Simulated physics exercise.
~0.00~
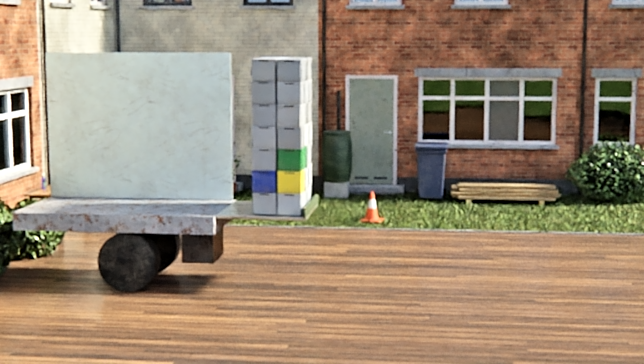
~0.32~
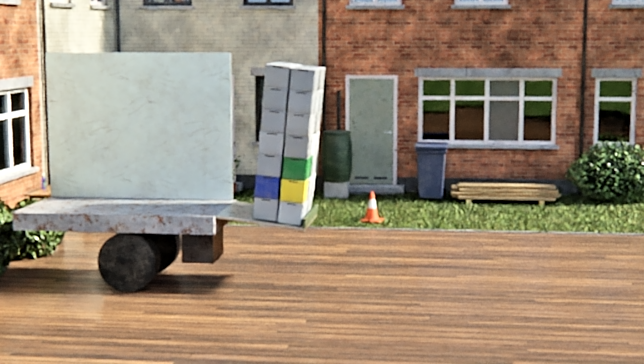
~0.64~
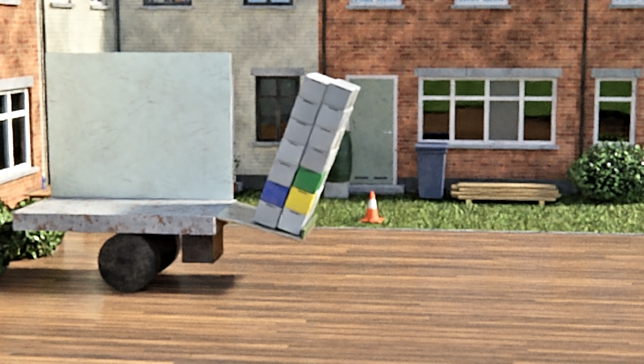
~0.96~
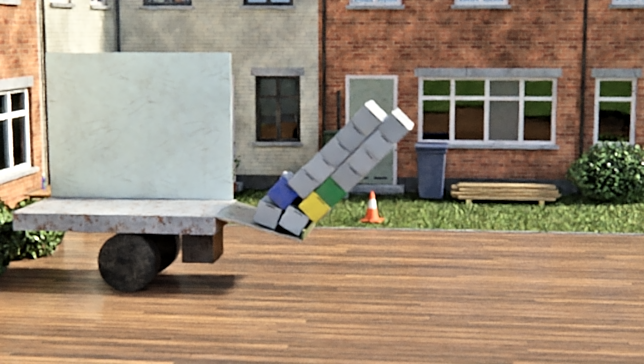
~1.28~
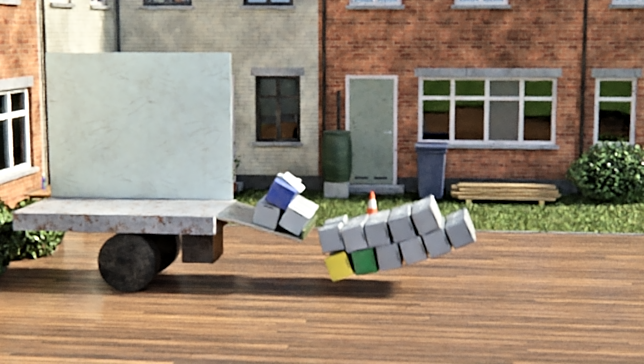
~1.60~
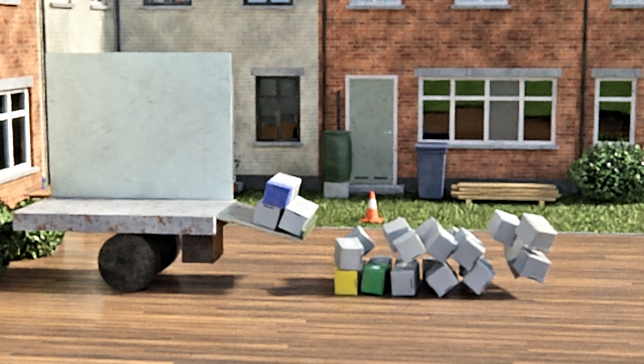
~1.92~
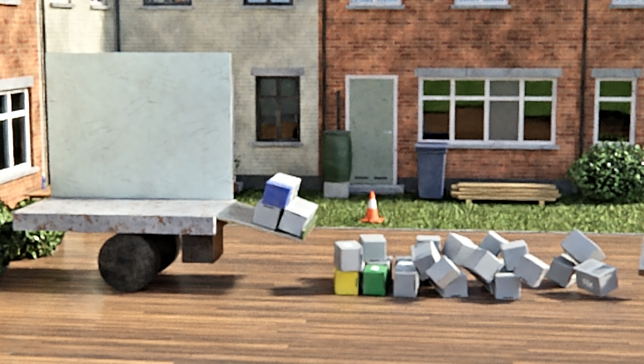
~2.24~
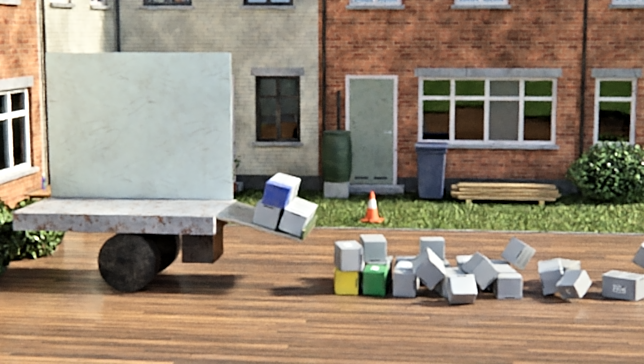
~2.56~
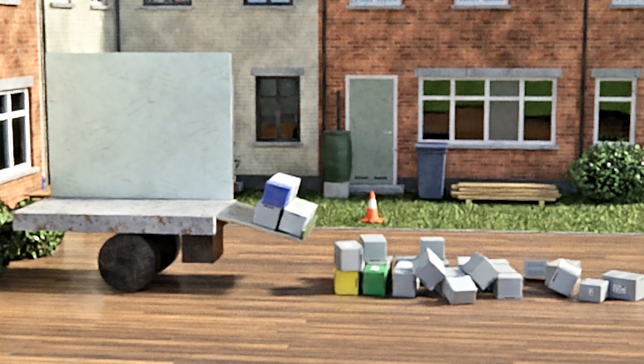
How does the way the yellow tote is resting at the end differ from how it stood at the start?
At the start the yellow tote stands upright in the stack on the platform, but at the end it lies on its side on the ground.
